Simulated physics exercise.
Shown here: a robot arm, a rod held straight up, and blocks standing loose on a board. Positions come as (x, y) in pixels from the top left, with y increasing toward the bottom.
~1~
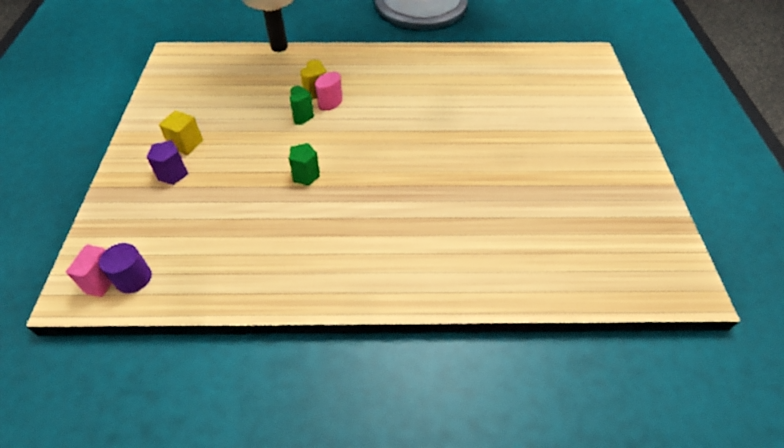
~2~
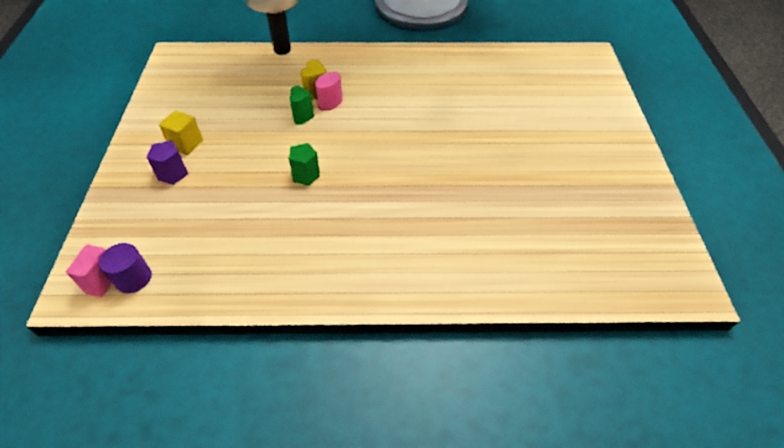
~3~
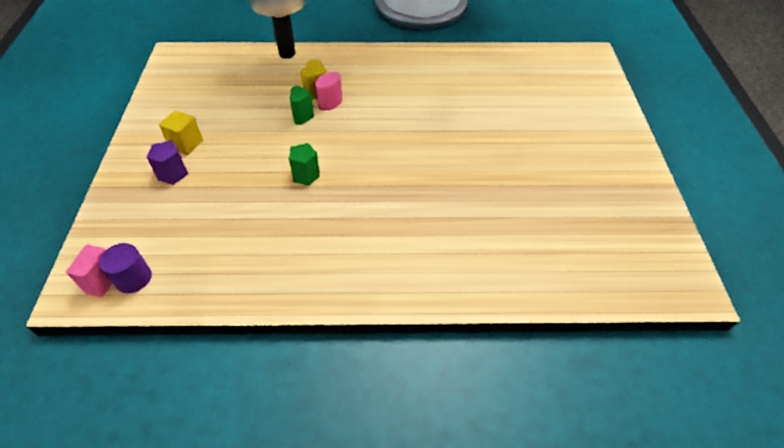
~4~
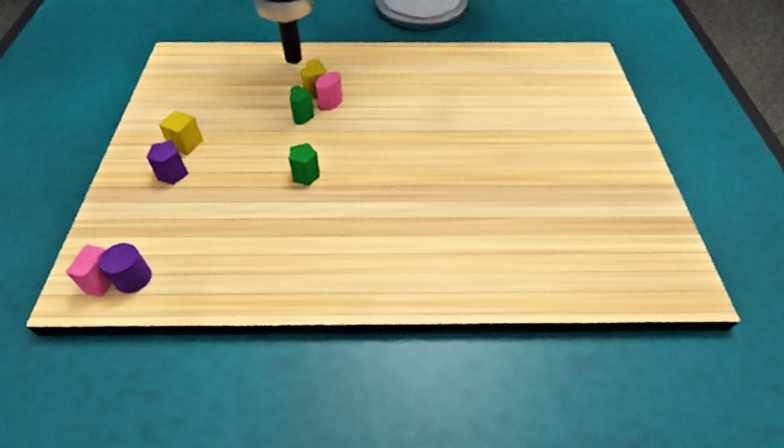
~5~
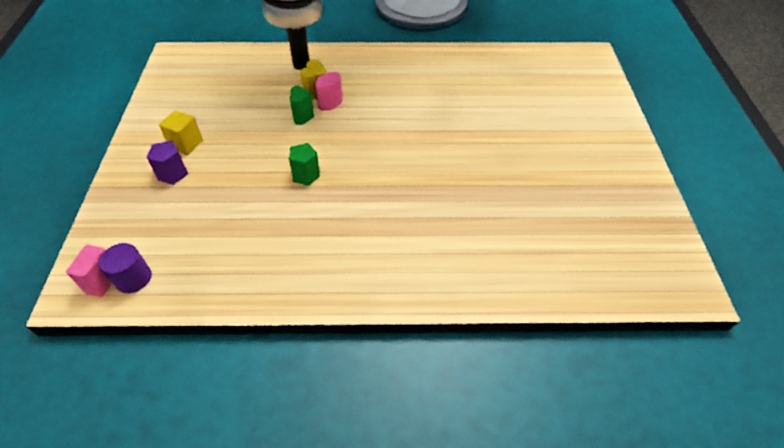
The clip shows a robot arm holding a dark upright rod above a wooden board with loose yellow, green, pink and purple blocks. The rod moves slightly right and toward the viewer, nearing a yellow block, while the blocks stay still.
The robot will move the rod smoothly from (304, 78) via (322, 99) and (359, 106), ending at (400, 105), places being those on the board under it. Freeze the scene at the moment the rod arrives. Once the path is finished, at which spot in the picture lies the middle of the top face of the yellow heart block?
I'd place it at (365, 94), taking the centre of its top.
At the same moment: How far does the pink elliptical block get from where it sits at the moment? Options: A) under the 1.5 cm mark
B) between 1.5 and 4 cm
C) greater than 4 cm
My pick is C.
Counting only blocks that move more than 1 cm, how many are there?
The push will move two blocks.
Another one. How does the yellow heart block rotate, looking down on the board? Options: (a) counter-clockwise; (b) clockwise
My answer is option b.
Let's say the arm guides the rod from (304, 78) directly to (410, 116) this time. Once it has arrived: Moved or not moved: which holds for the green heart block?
Once the rod is done, the green heart block remains in the old spot.
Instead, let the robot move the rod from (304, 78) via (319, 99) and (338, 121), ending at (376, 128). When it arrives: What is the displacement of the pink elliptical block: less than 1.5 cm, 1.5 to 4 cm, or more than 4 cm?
It shifts over 4 cm.
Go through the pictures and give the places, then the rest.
The first picture shows tip of the rod at (279, 48), middles of tops, green heart block at (299, 93), yellow heart block at (313, 68), pink elliptical block at (328, 79).
The second picture shows rod at (283, 50), nothing pushed.
The third picture shows rod at (287, 54), nothing pushed.
The fourth picture shows rod at (294, 59), nothing pushed.
The fifth picture shows rod at (302, 65), green heart block at (299, 93), yellow heart block at (313, 68), pink elliptical block at (328, 79).
On the path given first. One third of the way, rod at (321, 87); yellow heart block at (334, 86), turned 15° anticlockwise; pink elliptical block at (348, 96), turned 20° clockwise.
Two thirds of the way, rod at (359, 94); yellow heart block at (361, 96), turned 45° clockwise; pink elliptical block at (360, 112), turned 45° clockwise.
At the end, rod at (400, 93); green heart block unmoved; yellow heart block at (365, 94), turned 75° clockwise; pink elliptical block at (360, 112), turned 40° clockwise.
